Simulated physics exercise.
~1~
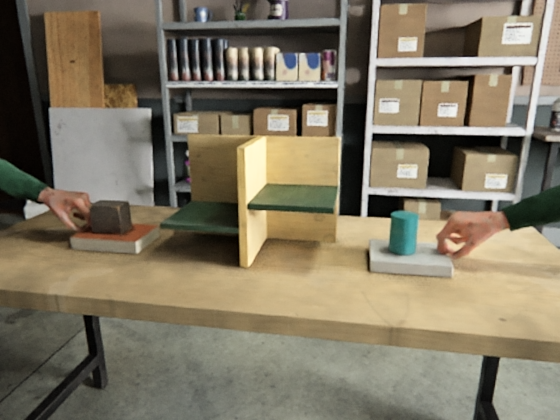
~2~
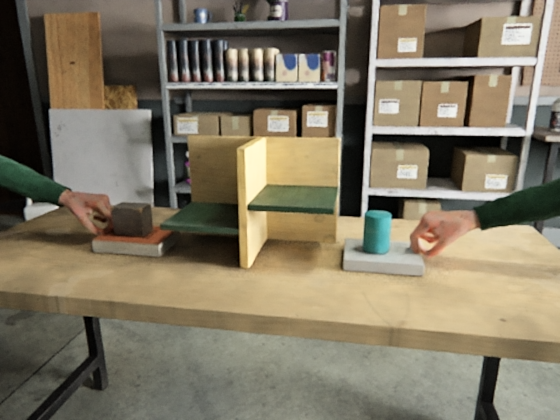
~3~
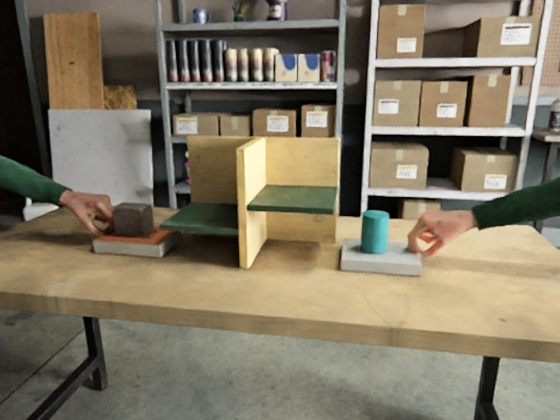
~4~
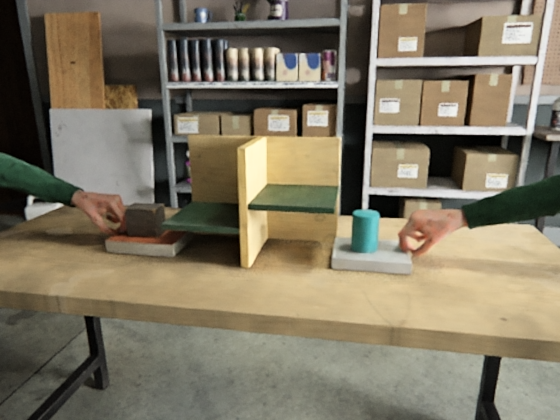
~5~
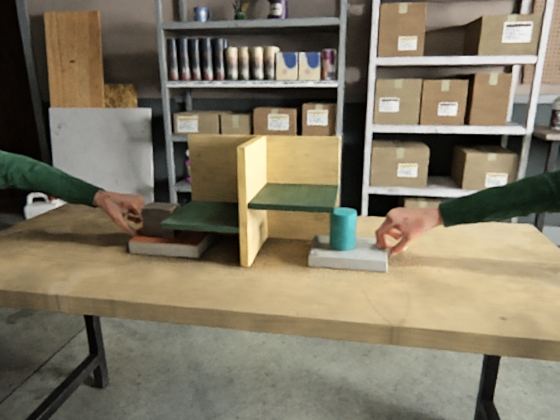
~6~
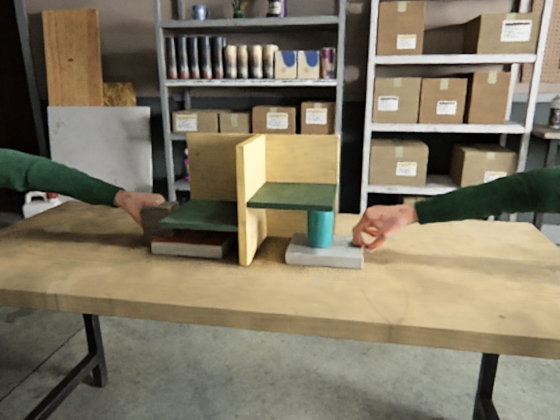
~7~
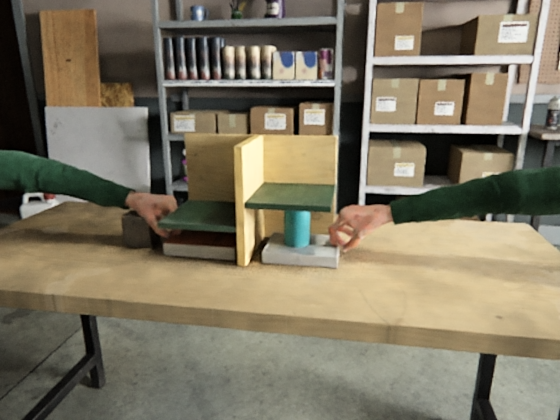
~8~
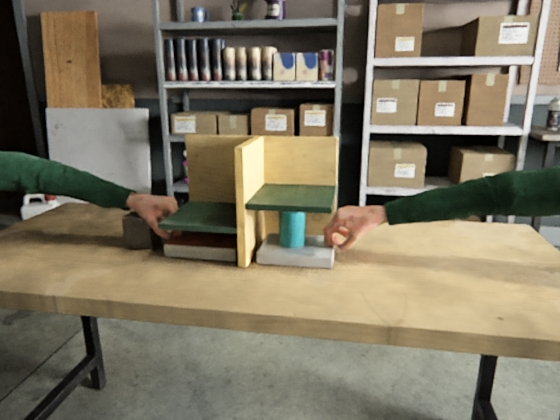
The clip shows two hands sliding a turquoise cylinder on a white tray and a grey block on an orange-topped base inward beneath green shelves; the cylinder passes under upright, while the block is blocked, tips off and ends on its side outside the left opening.
